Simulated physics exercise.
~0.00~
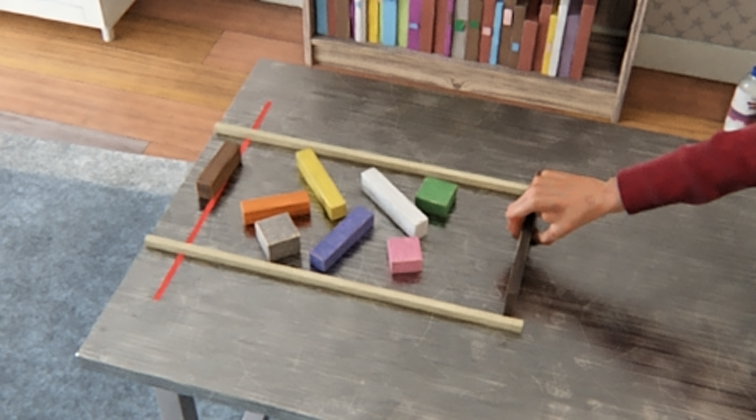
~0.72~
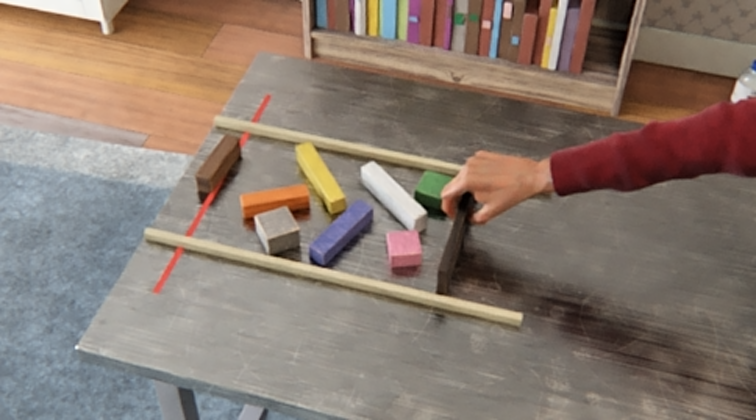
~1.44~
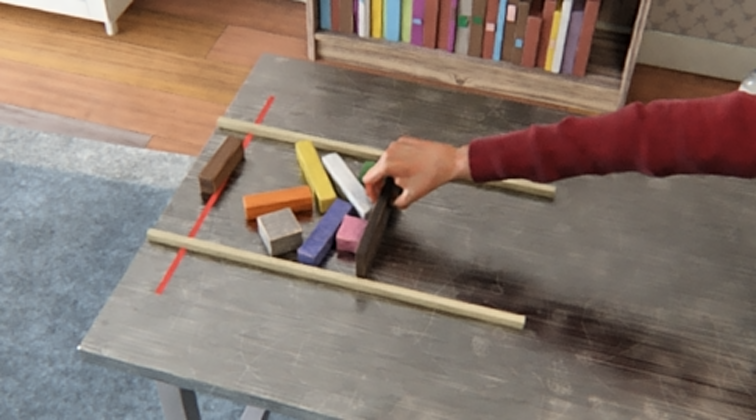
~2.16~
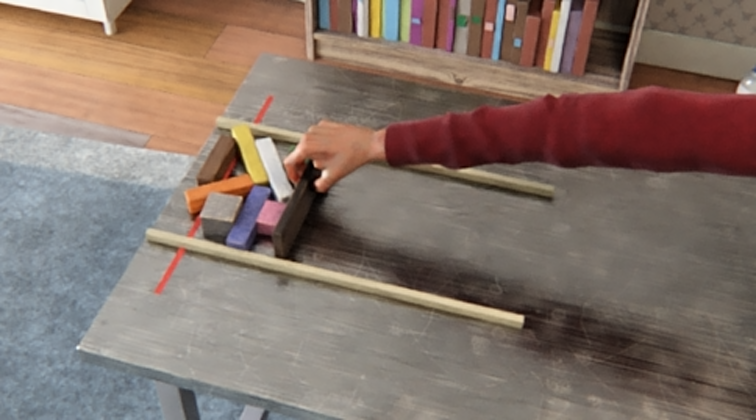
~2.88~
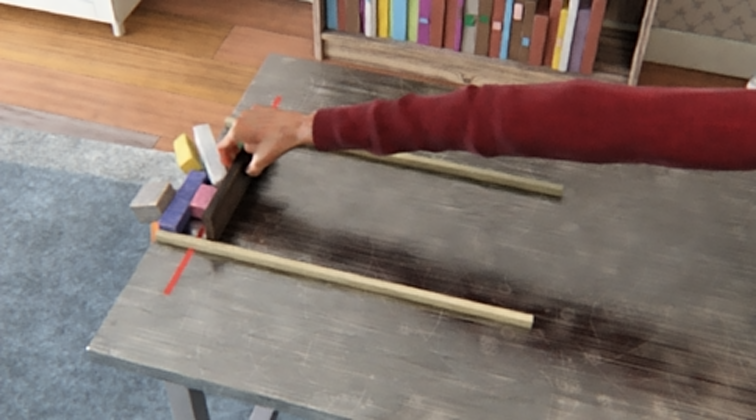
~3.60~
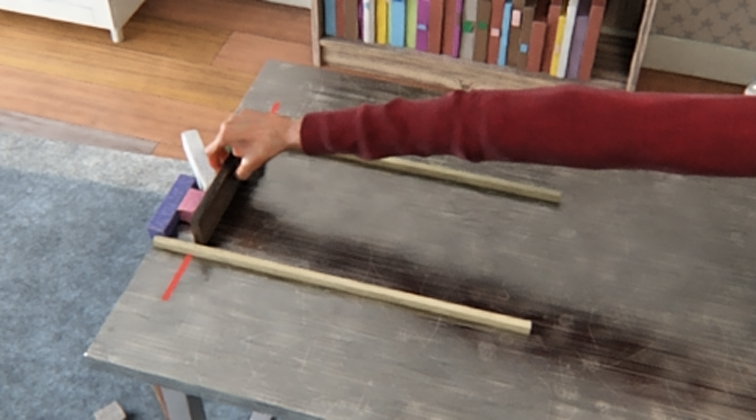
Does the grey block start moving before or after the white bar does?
After. The white bar is already being pushed left while the grey block still lies in its place, and the grey block only shifts later.
Dark board pushed left by a hand, sweeping coloured blocks between two rails, some dropping off while purple, pink and white remain.
